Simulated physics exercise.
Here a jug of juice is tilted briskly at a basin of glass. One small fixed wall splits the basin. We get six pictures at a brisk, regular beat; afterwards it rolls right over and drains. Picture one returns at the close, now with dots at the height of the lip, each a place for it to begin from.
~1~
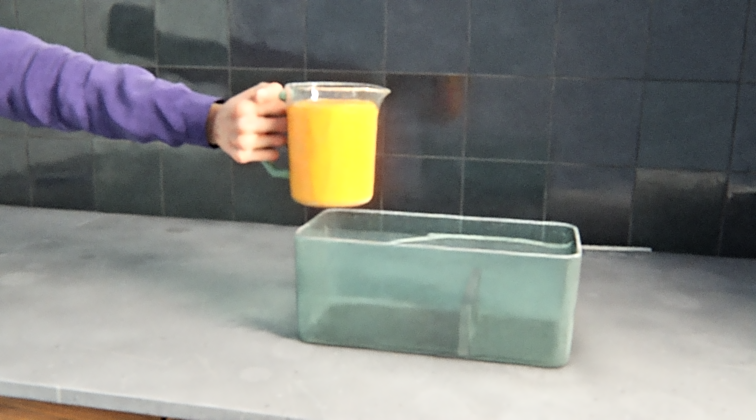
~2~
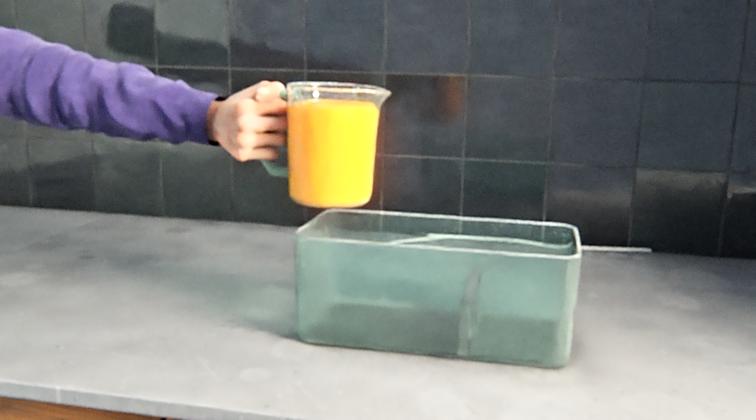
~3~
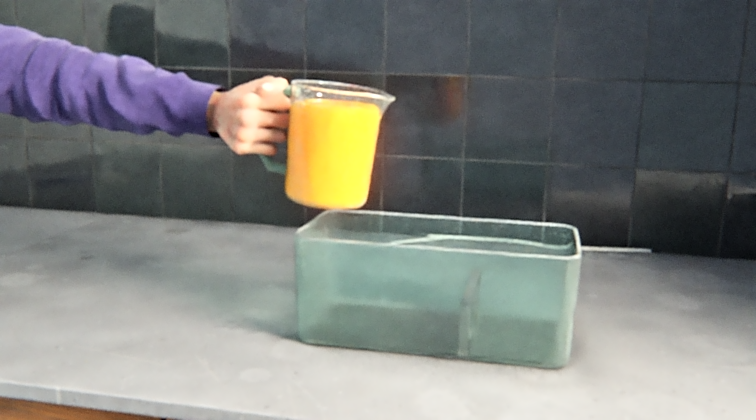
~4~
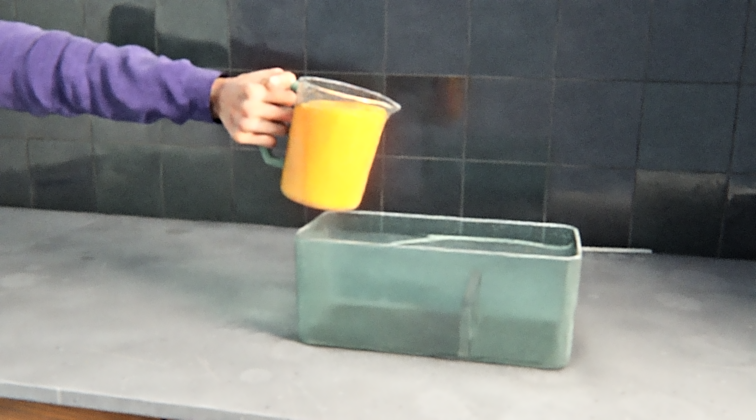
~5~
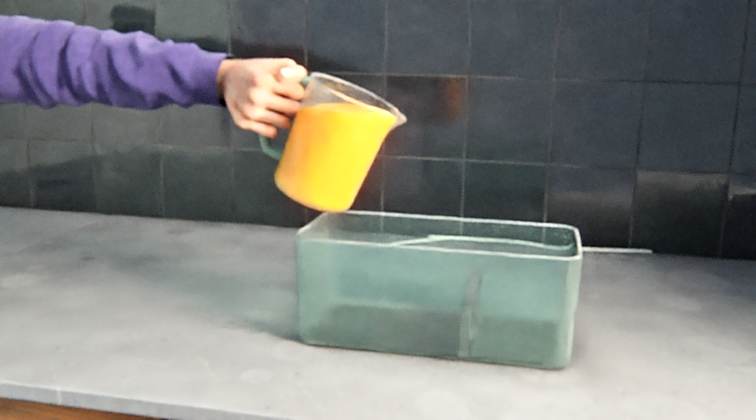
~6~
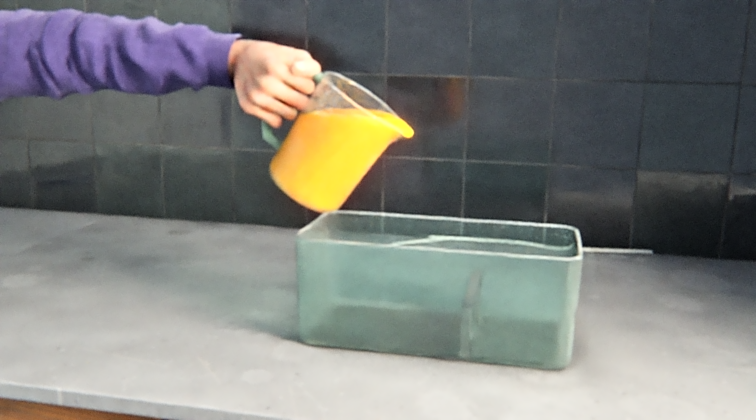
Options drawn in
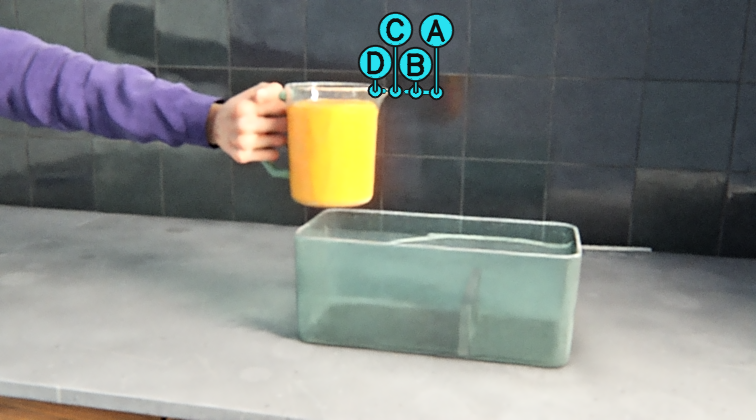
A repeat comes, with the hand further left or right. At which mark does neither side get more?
Spot B.
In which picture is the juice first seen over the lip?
In picture 6.
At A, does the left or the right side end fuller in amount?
The right one.
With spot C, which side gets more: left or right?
The left side.
On the marked copy, A at (436, 92); B at (415, 92); C at (395, 91); D at (375, 90).
With A, about 11 % ends left of the wall and 88 % right of it.
With B, about 49 % ends left of the wall and 50 % right of it.
With C, about 93 % ends left of the wall and 6 % right of it.
With D, about 96 % ends left of the wall and 2 % right of it.
